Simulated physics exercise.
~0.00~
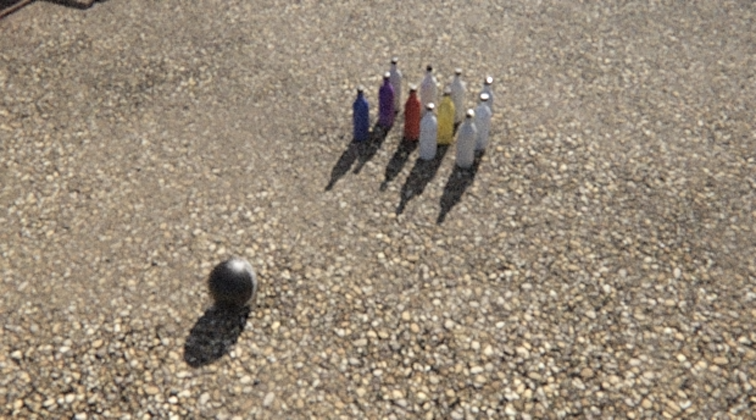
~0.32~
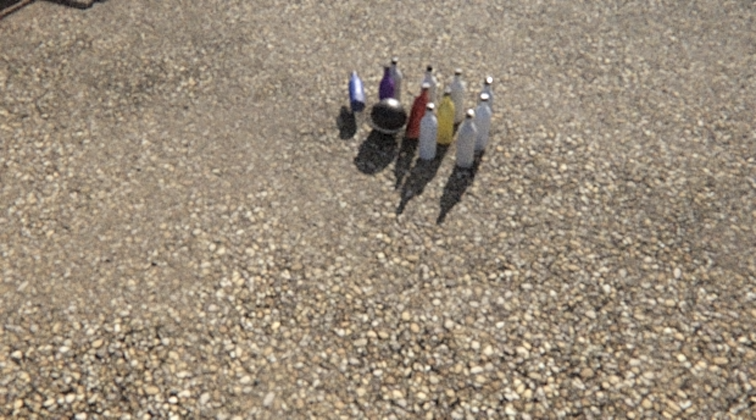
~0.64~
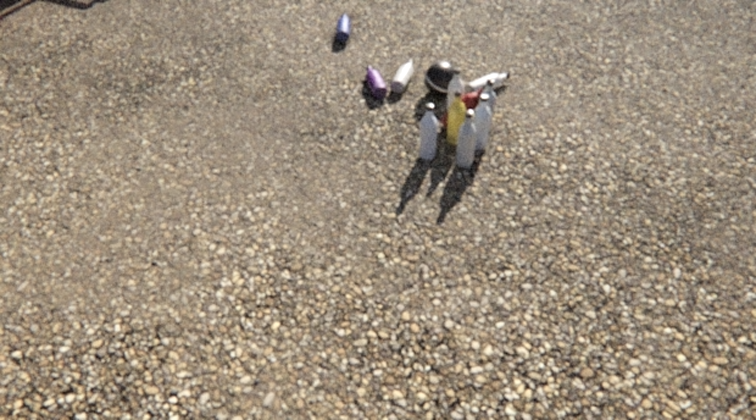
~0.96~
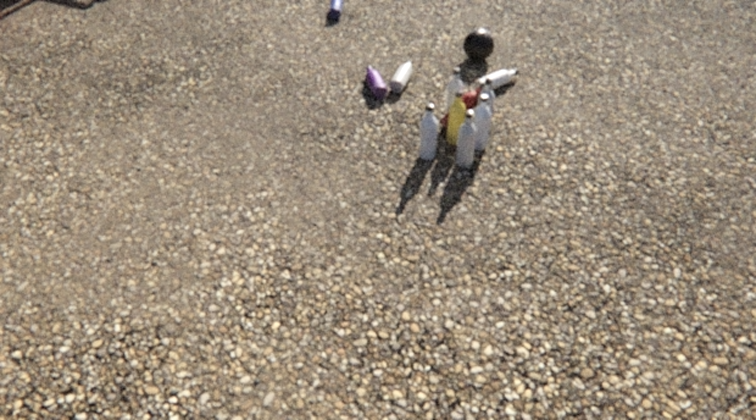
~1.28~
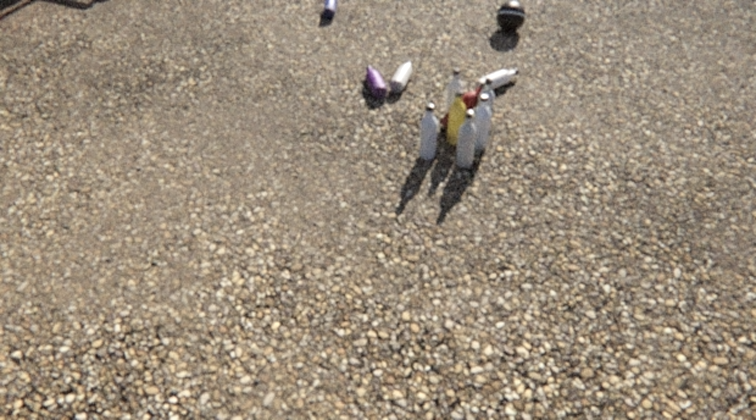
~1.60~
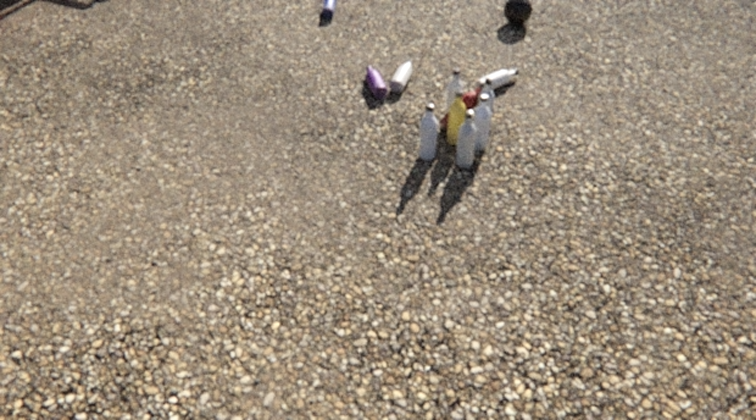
The footage shows a dark ball rolling up and to the right across gravel into a cluster of capped bottles, knocking over the blue, purple and several others, then rolling away beyond them while the red one leans among those still standing and the rest lie scattered.
